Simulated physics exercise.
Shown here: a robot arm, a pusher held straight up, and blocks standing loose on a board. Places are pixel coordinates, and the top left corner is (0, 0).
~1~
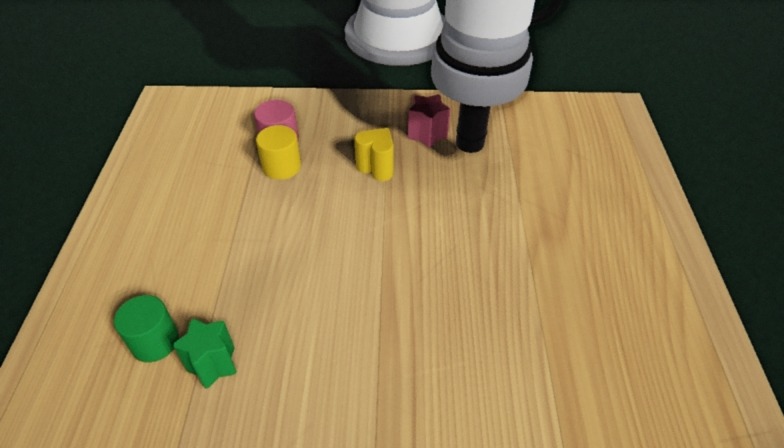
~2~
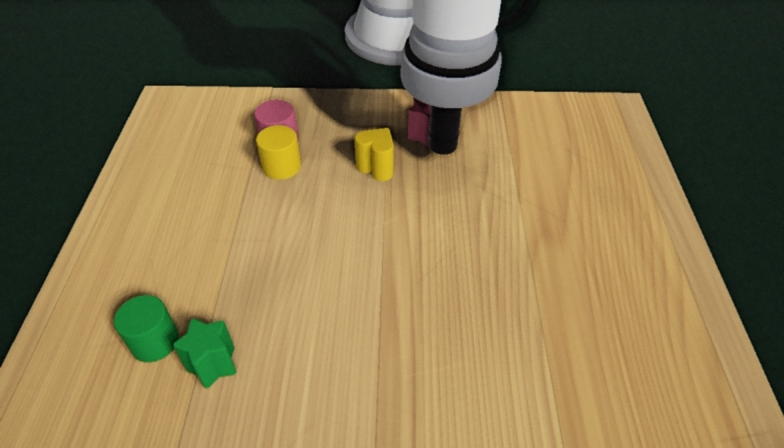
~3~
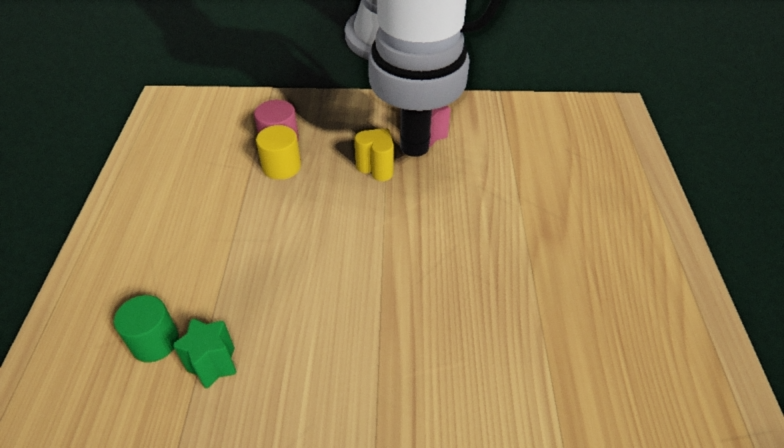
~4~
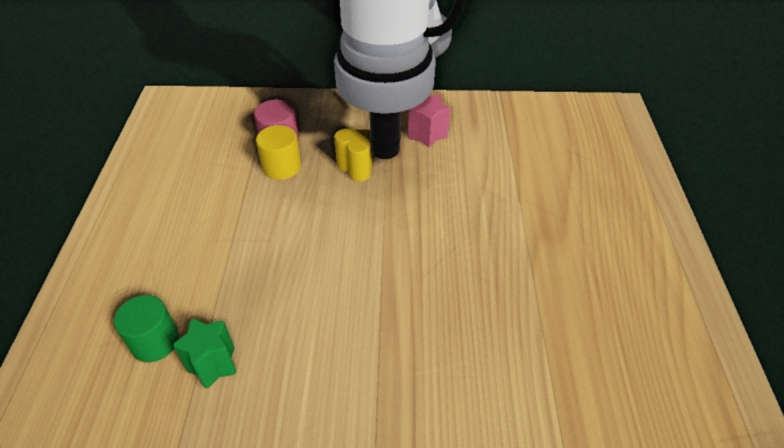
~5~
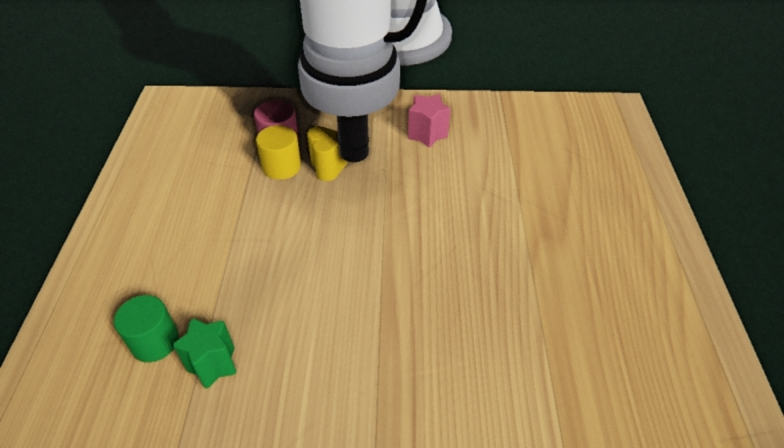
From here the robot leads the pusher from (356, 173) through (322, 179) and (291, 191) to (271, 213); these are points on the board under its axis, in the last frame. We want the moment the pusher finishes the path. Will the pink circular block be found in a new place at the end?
Final answer: No.
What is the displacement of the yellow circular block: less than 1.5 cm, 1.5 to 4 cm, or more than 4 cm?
By the end of the path, it will have gone between 1.5 and 4 cm.
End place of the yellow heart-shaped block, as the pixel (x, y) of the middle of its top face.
Answer: (294, 134).
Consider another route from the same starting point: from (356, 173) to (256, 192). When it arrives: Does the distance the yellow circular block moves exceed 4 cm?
My answer is no.
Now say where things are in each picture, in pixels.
In the first frame, pusher tip at (470, 145); block tops, pink circular block at (274, 111); yellow circular block at (276, 137); yellow heart-shaped block at (376, 139).
In the second frame, pusher at (443, 146); blocks unchanged.
In the third frame, pusher at (415, 148); blocks unchanged.
In the fourth frame, pusher at (385, 151); yellow heart-shaped block at (355, 138).
In the fifth frame, pusher at (354, 154); pink circular block at (274, 111); yellow circular block at (276, 137); yellow heart-shaped block at (325, 137).
The first path, step by step. One third of the way, pusher at (319, 160); yellow circular block at (266, 136); yellow heart-shaped block at (300, 134), turned 20° clockwise.
Two thirds of the way, pusher at (287, 173); yellow circular block at (258, 135); yellow heart-shaped block at (294, 134), turned 30° clockwise.
At the end, pusher at (266, 194); pink circular block in place; yellow circular block at (258, 135); yellow heart-shaped block at (294, 134), turned 30° clockwise.
